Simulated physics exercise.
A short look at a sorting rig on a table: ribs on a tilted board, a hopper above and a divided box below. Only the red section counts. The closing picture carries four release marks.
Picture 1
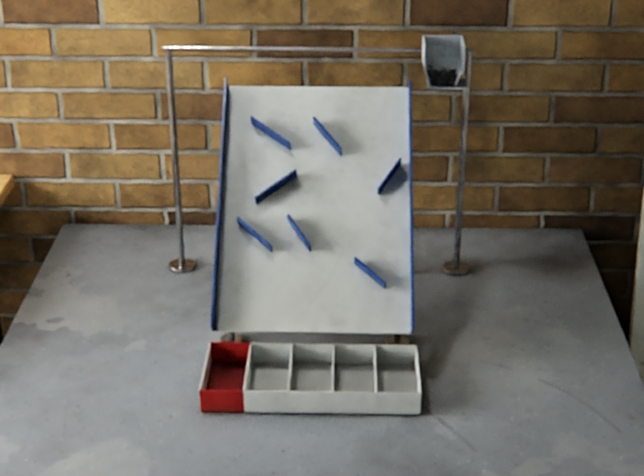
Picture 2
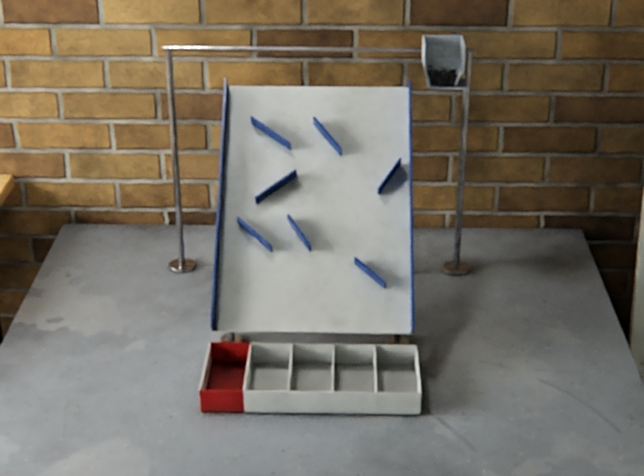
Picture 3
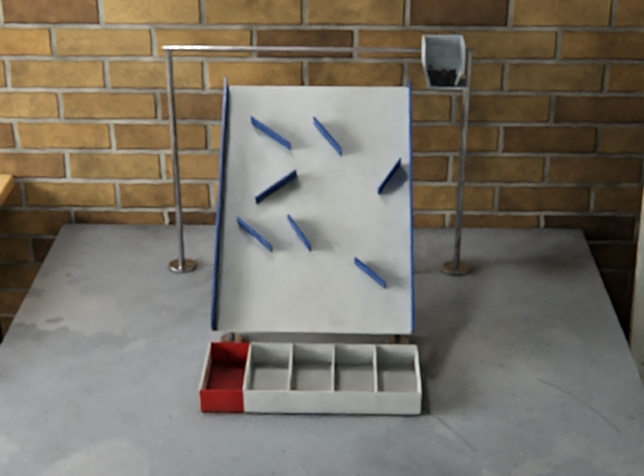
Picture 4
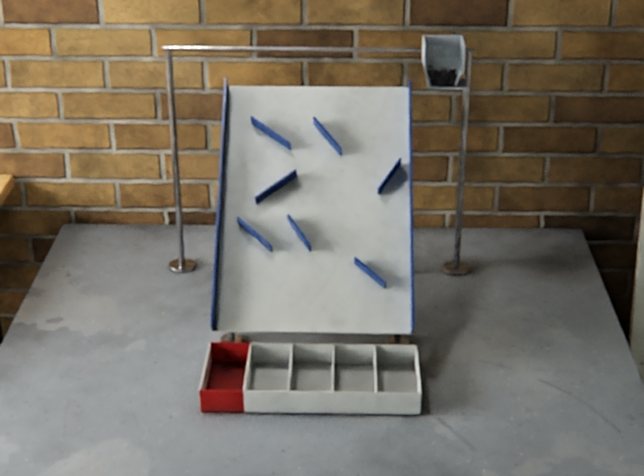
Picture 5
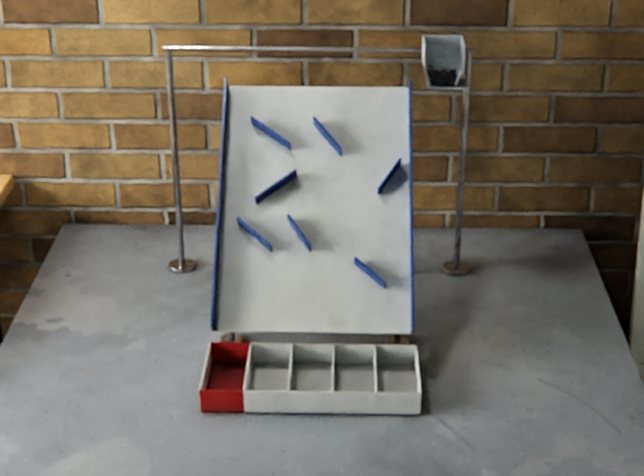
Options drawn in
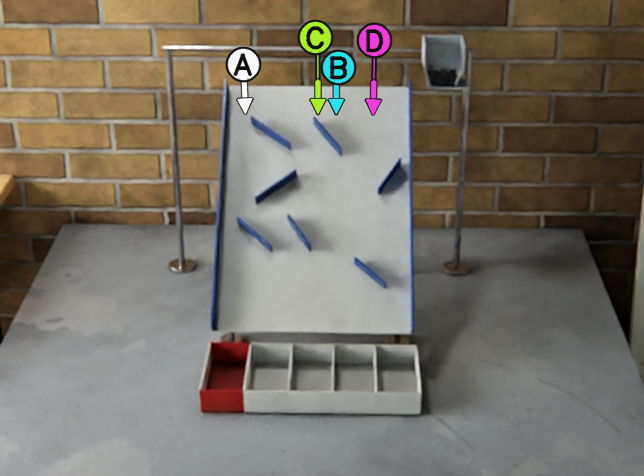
A pale tilted board with blue edges stands on a grey tabletop before a tan brick wall, seen from the front and slightly above. Seven blue ribs slant across it, a clear hopper of dark pieces hangs from a metal frame at upper right, and a divided box below has one red section at far left. Nothing visibly moves, and the camera stays still.
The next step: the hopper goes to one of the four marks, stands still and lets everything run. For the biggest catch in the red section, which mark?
Go for A.
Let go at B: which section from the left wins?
The fifth.
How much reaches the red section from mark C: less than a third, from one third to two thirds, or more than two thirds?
It is less than a third.
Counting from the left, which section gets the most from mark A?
The first from the left.
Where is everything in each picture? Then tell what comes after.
Hopper at (442, 80), black beans, door shut, in the first frame.
Ribs (251, 116) to (290, 143), (314, 117) to (341, 149), (255, 198) to (296, 169), in the second frame.
Ribs (378, 189) to (401, 158), (237, 217) to (271, 246), (288, 214) to (310, 246), in the third frame.
Ribs (355, 258) to (385, 283), in the fourth frame.
Red section at (222, 399), number 1 of 5 from the left, in the fifth frame.
On the marked copy, mark A meets the board at (245, 108); mark B meets the board at (336, 108); mark C meets the board at (318, 108); mark D meets the board at (373, 109).
If A is chosen, about half in the red section, about half in other sections, a stray few held on the board.
If B is chosen, a stray few in the red section, nearly all in other sections.
If C is chosen, a stray few in the red section, nearly all in other sections.
If D is chosen, none in the red section, all in other sections.
